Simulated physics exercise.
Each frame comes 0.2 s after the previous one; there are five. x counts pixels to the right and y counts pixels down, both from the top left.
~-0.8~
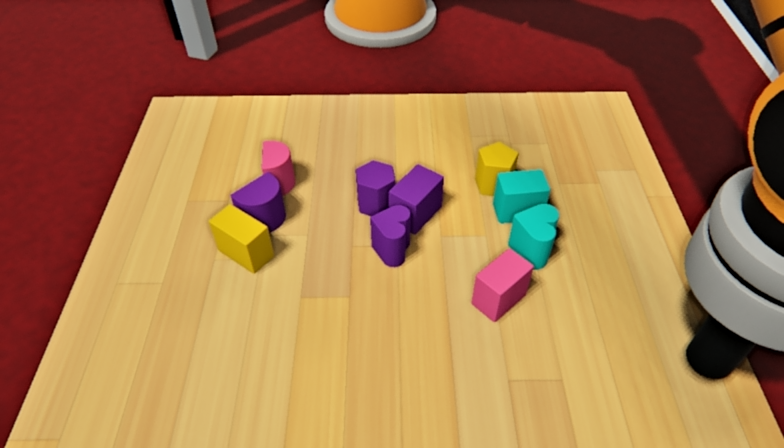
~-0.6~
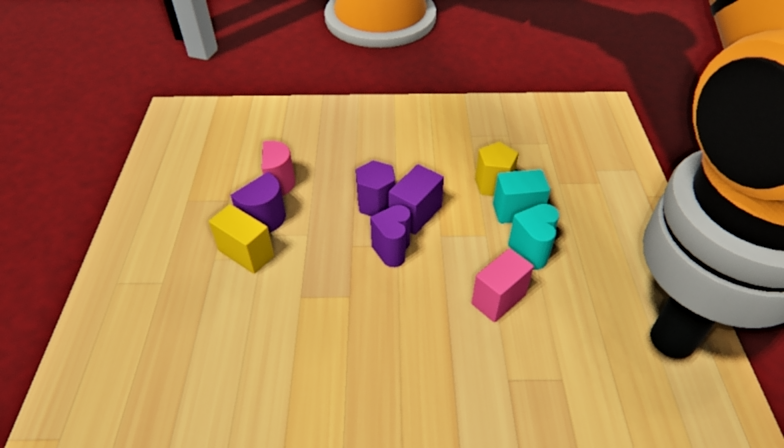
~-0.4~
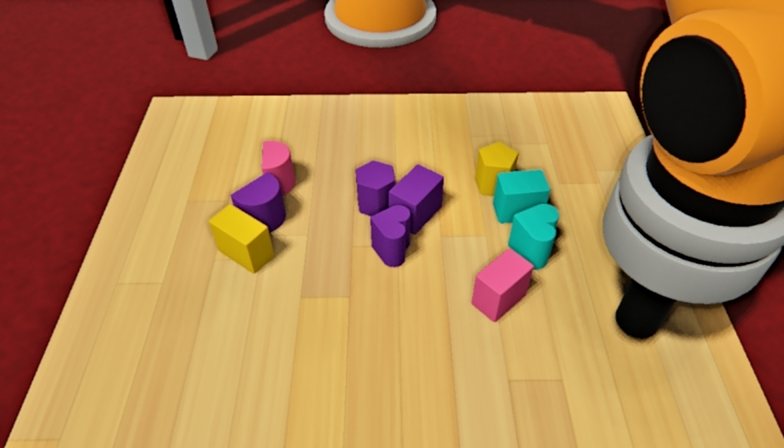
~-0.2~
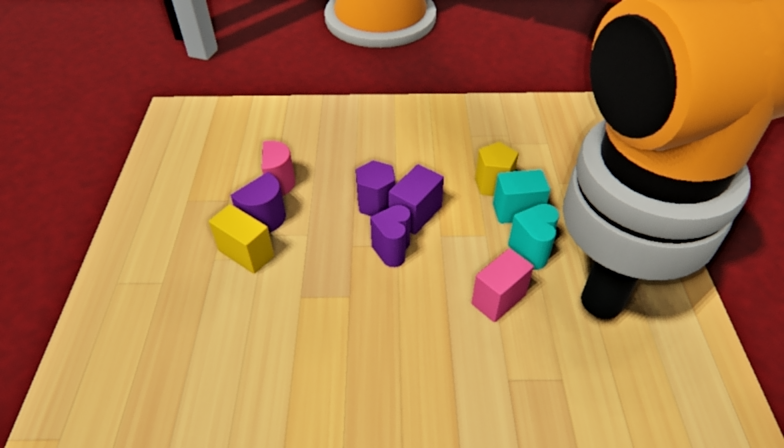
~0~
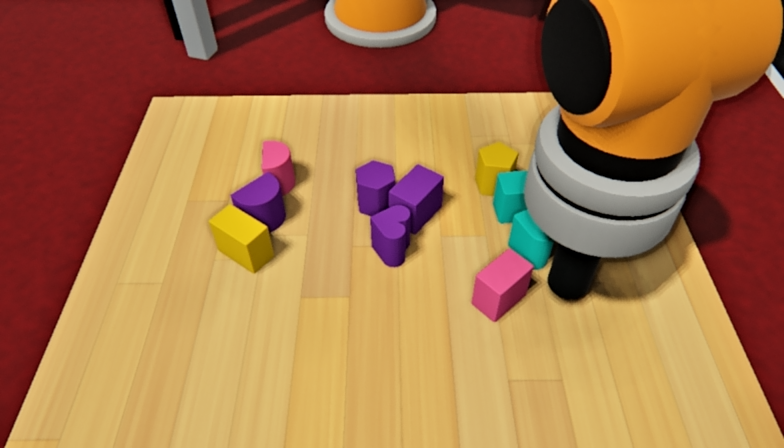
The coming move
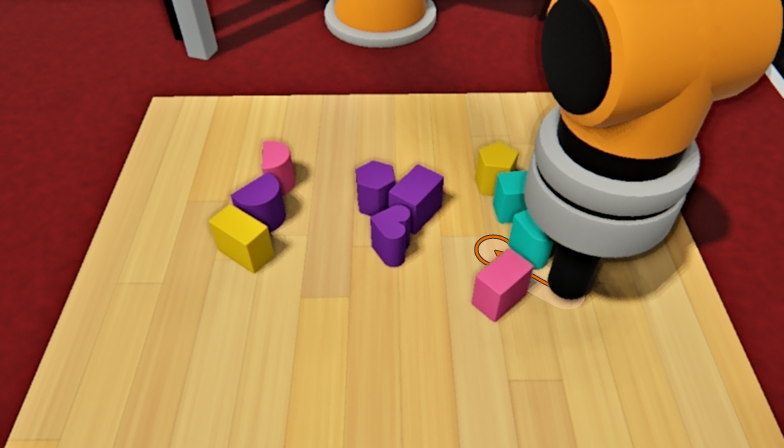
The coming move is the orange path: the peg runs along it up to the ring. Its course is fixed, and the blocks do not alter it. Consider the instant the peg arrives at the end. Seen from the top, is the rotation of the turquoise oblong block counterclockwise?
I believe not.
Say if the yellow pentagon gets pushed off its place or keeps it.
Once the peg is done, the yellow pentagon is in a new spot.
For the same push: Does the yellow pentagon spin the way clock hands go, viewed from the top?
No, that is not what happens.
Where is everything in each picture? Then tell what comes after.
Tip of the peg (709, 360), middles of tops, yellow pentagon (499, 154), pink oblong block (505, 270), turquoise oblong block (524, 181), turquoise heart block (540, 220), in the first picture.
Peg (672, 340), nothing pushed, in the second picture.
Peg (637, 321), nothing pushed, in the third picture.
Peg (602, 302), nothing pushed, in the fourth picture.
Peg (567, 284), yellow pentagon (499, 154), pink oblong block (505, 270), turquoise oblong block (524, 181), turquoise heart block partly hidden, in the fifth picture.
The line goes from (564, 293) through (527, 273) to (495, 251).
Halfway along, peg (529, 263); turquoise heart block (531, 209), turned 30° clockwise.
At the end, peg (497, 241); yellow pentagon (499, 146), turned 30° anticlockwise; pink oblong block unmoved; turquoise oblong block (524, 172), turned 40° clockwise; turquoise heart block (511, 193), turned 60° clockwise.
